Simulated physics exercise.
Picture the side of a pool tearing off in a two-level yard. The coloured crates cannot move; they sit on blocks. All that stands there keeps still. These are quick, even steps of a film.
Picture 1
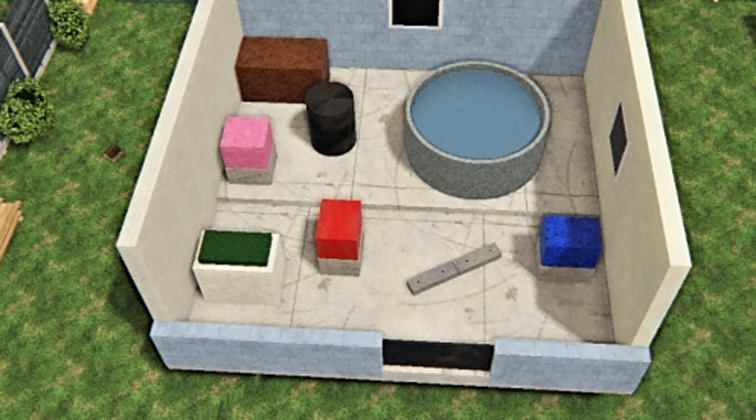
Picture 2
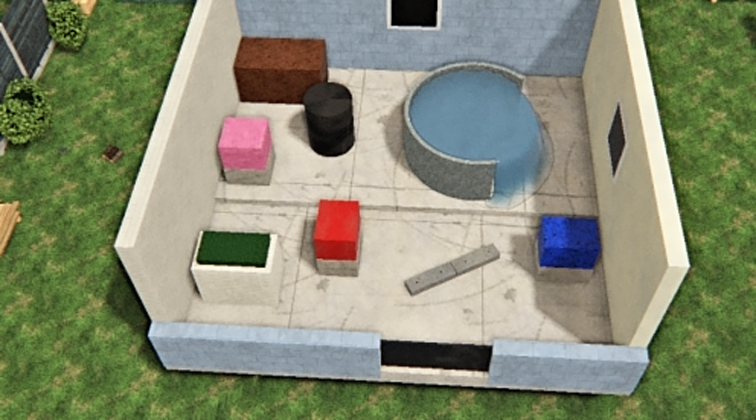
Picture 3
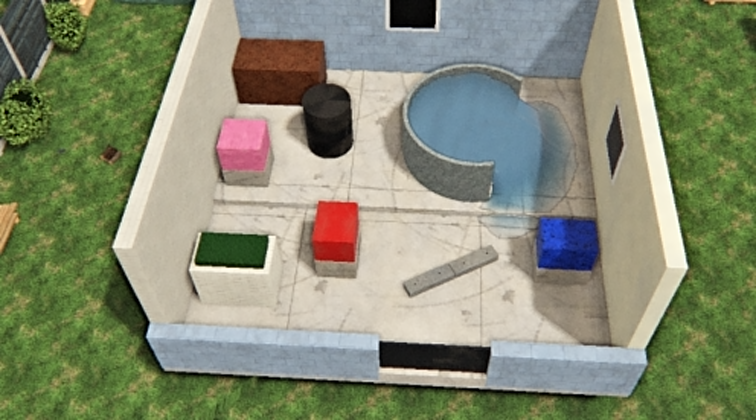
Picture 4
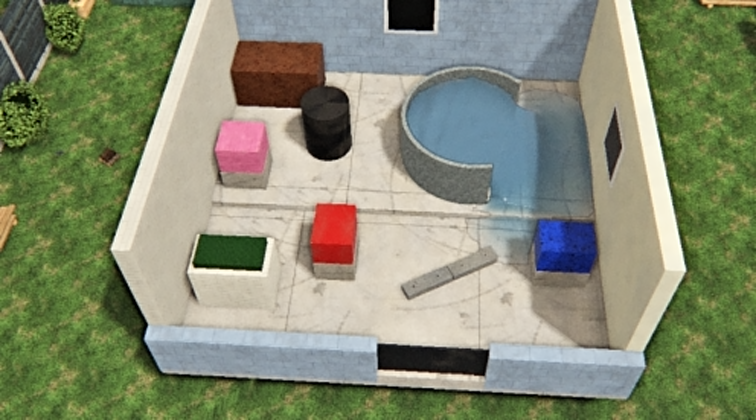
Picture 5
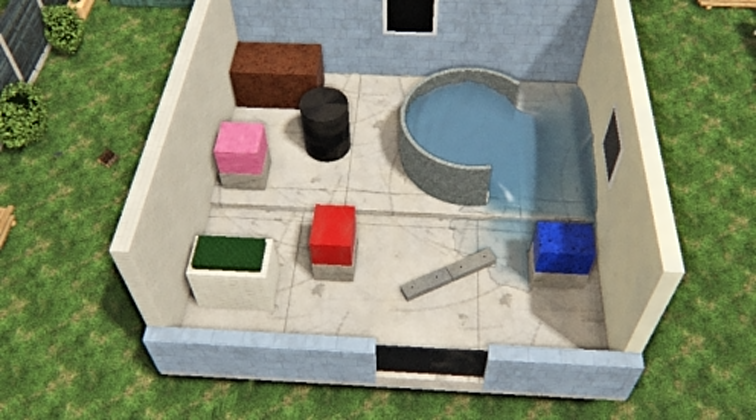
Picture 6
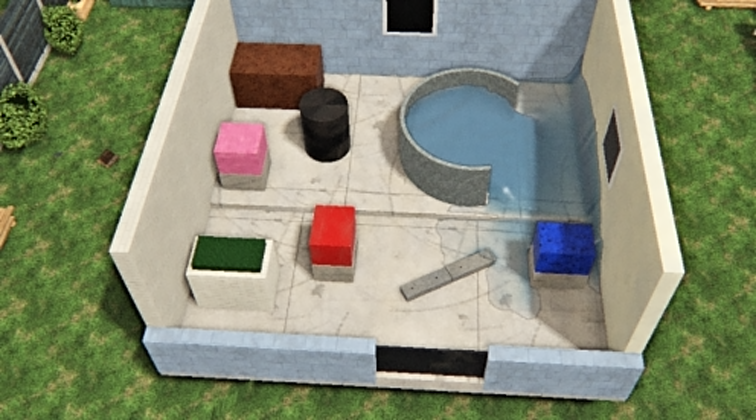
The video shows a round grey tank of water in a walled yard with coloured blocks; its right side opens, and water pours out to the right wall, then spreads forward across the floor around the blue block.
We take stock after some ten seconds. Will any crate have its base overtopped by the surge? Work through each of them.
Result: The pink crate is saved; the blue crate is not saved; the red crate is saved.
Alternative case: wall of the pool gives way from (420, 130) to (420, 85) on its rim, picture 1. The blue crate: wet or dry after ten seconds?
In my view the blue is never reached.
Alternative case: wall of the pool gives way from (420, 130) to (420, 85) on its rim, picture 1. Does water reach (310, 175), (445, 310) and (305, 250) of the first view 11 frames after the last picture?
First spot drenched, second unwetted, third drenched.
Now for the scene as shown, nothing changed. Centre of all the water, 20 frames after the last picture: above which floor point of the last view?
I'd put it at around (467, 193).
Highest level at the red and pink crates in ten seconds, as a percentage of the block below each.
70 and 40 per cent, roughly.
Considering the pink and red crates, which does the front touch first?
That's the red one.
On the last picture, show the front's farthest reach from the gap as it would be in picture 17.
About at (399, 363).
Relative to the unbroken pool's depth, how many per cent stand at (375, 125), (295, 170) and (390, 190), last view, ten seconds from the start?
About 8 per cent, then 4 per cent, then 4 per cent.
A moment on, water covers 30 % of the floor; the pink crate not reached, the blue crate water round its plinth, the red crate not reached.
Next, water covers 45 % of the floor; the pink crate not reached, the blue crate water round its plinth, the red crate water round its plinth.
Then, water covers 75 % of the floor; the pink crate water round its plinth, the blue crate water round its plinth, the red crate water round its plinth.
Later, water covers 95 % of the floor; the pink crate water round its plinth, the blue crate water round its plinth, the red crate water round its plinth.
In the end, water covers 100 % of the floor; the pink crate stayed above the water, the blue crate was topped, the red crate stayed above the water.
